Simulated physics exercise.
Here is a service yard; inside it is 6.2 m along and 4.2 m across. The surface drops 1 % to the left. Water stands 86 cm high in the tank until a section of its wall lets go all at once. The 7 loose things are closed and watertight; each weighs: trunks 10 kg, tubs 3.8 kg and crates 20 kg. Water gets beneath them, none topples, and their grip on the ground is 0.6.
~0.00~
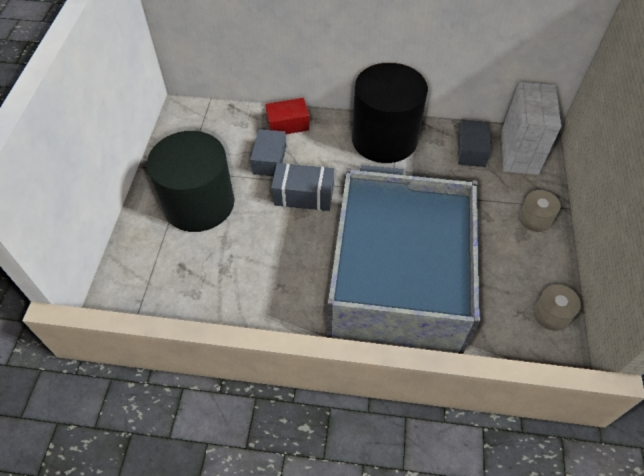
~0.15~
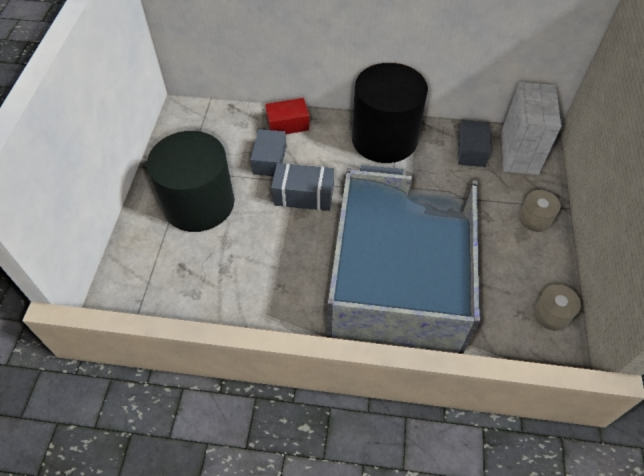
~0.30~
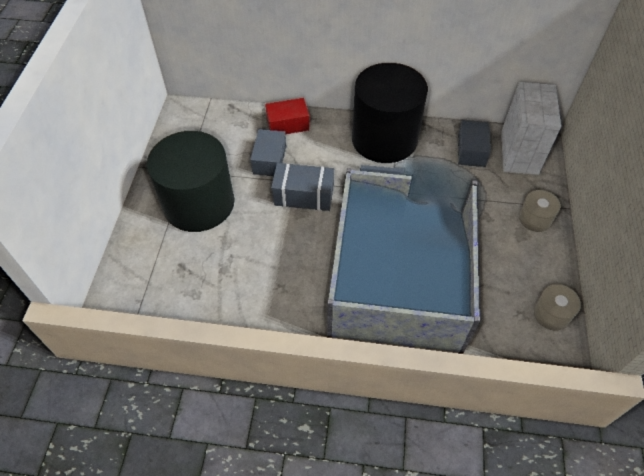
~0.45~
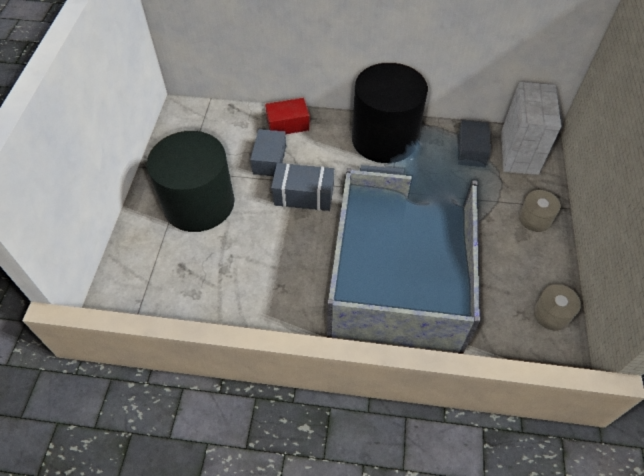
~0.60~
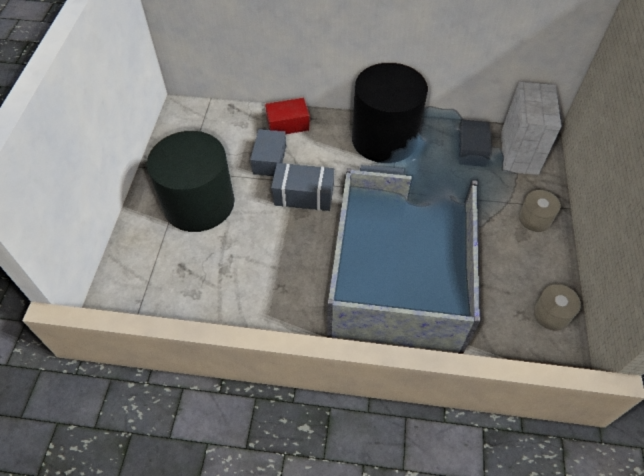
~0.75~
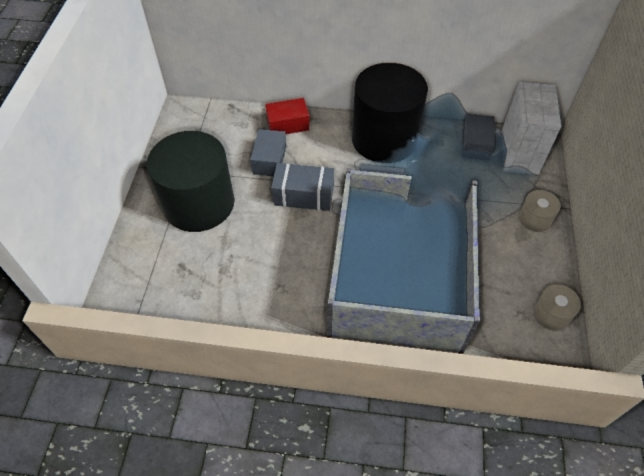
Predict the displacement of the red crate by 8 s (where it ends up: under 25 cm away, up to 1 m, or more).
The red crate stays put.
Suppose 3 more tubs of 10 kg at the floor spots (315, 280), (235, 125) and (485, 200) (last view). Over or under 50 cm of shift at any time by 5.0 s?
In turn: Less, less, more.
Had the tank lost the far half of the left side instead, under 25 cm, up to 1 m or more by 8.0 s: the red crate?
Then the red crate gets carried off.
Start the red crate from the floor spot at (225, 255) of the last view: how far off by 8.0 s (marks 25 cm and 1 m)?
It holds its place.
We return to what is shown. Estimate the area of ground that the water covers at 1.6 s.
Some 8.5 m2.
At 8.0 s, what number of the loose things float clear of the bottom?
3 of them.
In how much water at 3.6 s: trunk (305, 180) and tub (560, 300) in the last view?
Roughly 2 and 14 cm.
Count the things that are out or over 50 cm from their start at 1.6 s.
I count 0.
After 1.6 s the red crate is near (287, 110), 0.0 m from its start, aground; 1 afloat.
After 3.6 s the red crate is near (287, 110), 0.0 m from its start, aground; 3 afloat.
After 5.6 s the red crate is near (287, 110), 0.0 m from its start, aground; 4 afloat.
After 8.0 s the red crate is near (289, 111), 0.0 m from its start, aground; 3 afloat.
